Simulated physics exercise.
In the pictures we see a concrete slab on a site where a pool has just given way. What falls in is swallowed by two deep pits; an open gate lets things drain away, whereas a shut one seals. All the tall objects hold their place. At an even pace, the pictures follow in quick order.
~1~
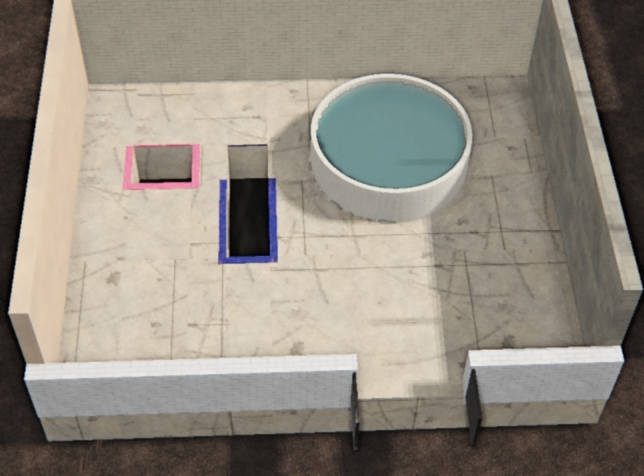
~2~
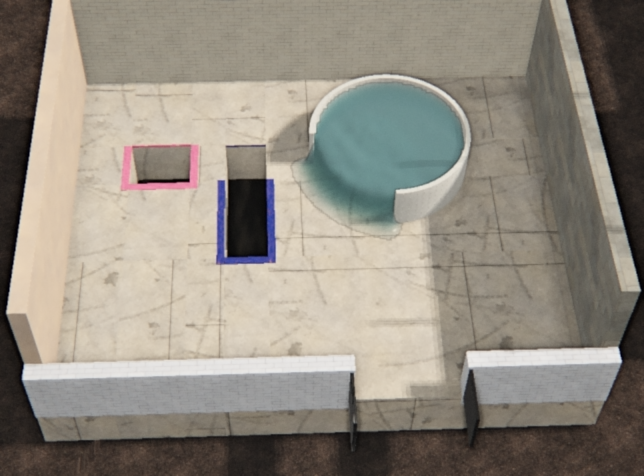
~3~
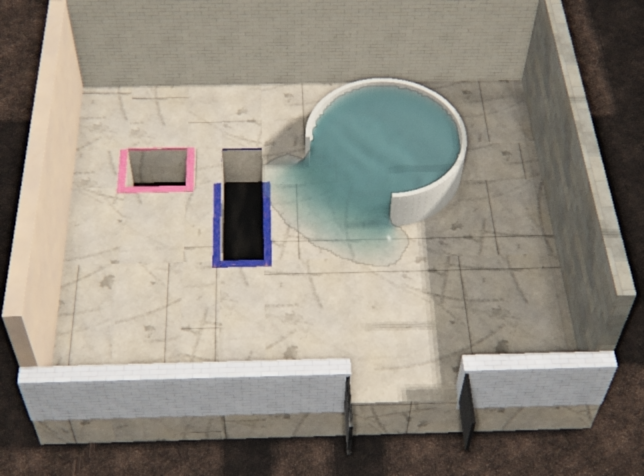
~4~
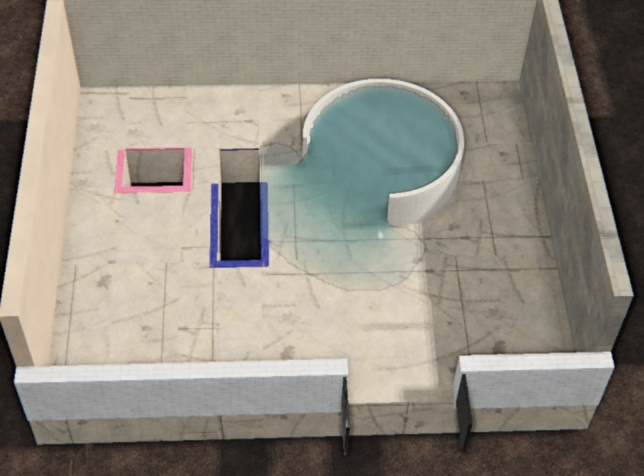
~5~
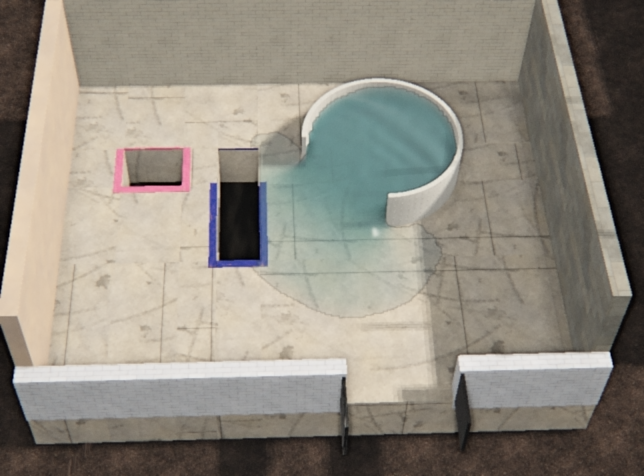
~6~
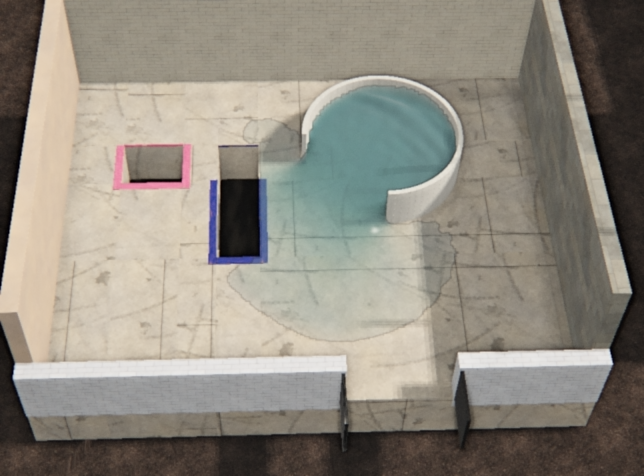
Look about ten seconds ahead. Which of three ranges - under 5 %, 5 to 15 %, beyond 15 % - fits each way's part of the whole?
For the gate, 5 to 15 %; for the pink pit, 5 to 15 %; for the blue pit, beyond 15 %.
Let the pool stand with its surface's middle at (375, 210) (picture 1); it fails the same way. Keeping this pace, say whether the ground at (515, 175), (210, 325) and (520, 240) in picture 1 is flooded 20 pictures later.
In sequence: Unflooded, next inundated, then unflooded.
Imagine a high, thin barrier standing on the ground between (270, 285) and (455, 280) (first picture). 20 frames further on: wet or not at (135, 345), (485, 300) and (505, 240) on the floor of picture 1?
Taking the three spots in the order asked, they are waterlogged, bone-dry and waterlogged.
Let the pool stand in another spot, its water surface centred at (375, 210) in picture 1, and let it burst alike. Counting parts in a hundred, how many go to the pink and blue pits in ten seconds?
Shares - pink: 20 in a hundred; blue: 15 in a hundred.
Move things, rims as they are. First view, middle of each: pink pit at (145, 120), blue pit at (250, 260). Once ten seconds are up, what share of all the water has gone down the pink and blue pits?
Estimated shares - pink: 2 %; blue: 60 %.
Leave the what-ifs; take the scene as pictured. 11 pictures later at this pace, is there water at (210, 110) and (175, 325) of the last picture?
As listed: Unwetted; swamped.
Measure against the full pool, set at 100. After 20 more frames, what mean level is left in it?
Roughly 24 percent.
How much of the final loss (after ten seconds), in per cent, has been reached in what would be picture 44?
80 per cent.
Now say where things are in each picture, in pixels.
The round pool at (391, 134) is whole and still, in the first picture.
Water pours out at (338, 194) and has run to (303, 161), in the second picture.
Water pours out at (334, 200) and has run to (265, 171), in the third picture.
The front is at (398, 277), out from the gap at (332, 201), in the fourth picture.
Water pours out at (330, 201) and has run to (380, 307), in the fifth picture.
The front is at (365, 333), out from the gap at (330, 198), in the sixth picture.
A moment on, water covers 30 % of the floor; the gate 0 %, the pink pit 0 %, the blue pit 14 %.
Next, water covers 30 % of the floor; the gate 2 %, the pink pit 0 %, the blue pit 24 %.
Then, water covers 35 % of the floor; the gate 5 %, the pink pit 0 %, the blue pit 33 %.
Later, water covers 55 % of the floor; the gate 8 %, the pink pit 2 %, the blue pit 40 %.
In the end, water covers 70 % of the floor; the gate 10 %, the pink pit 7 %, the blue pit 47 %.
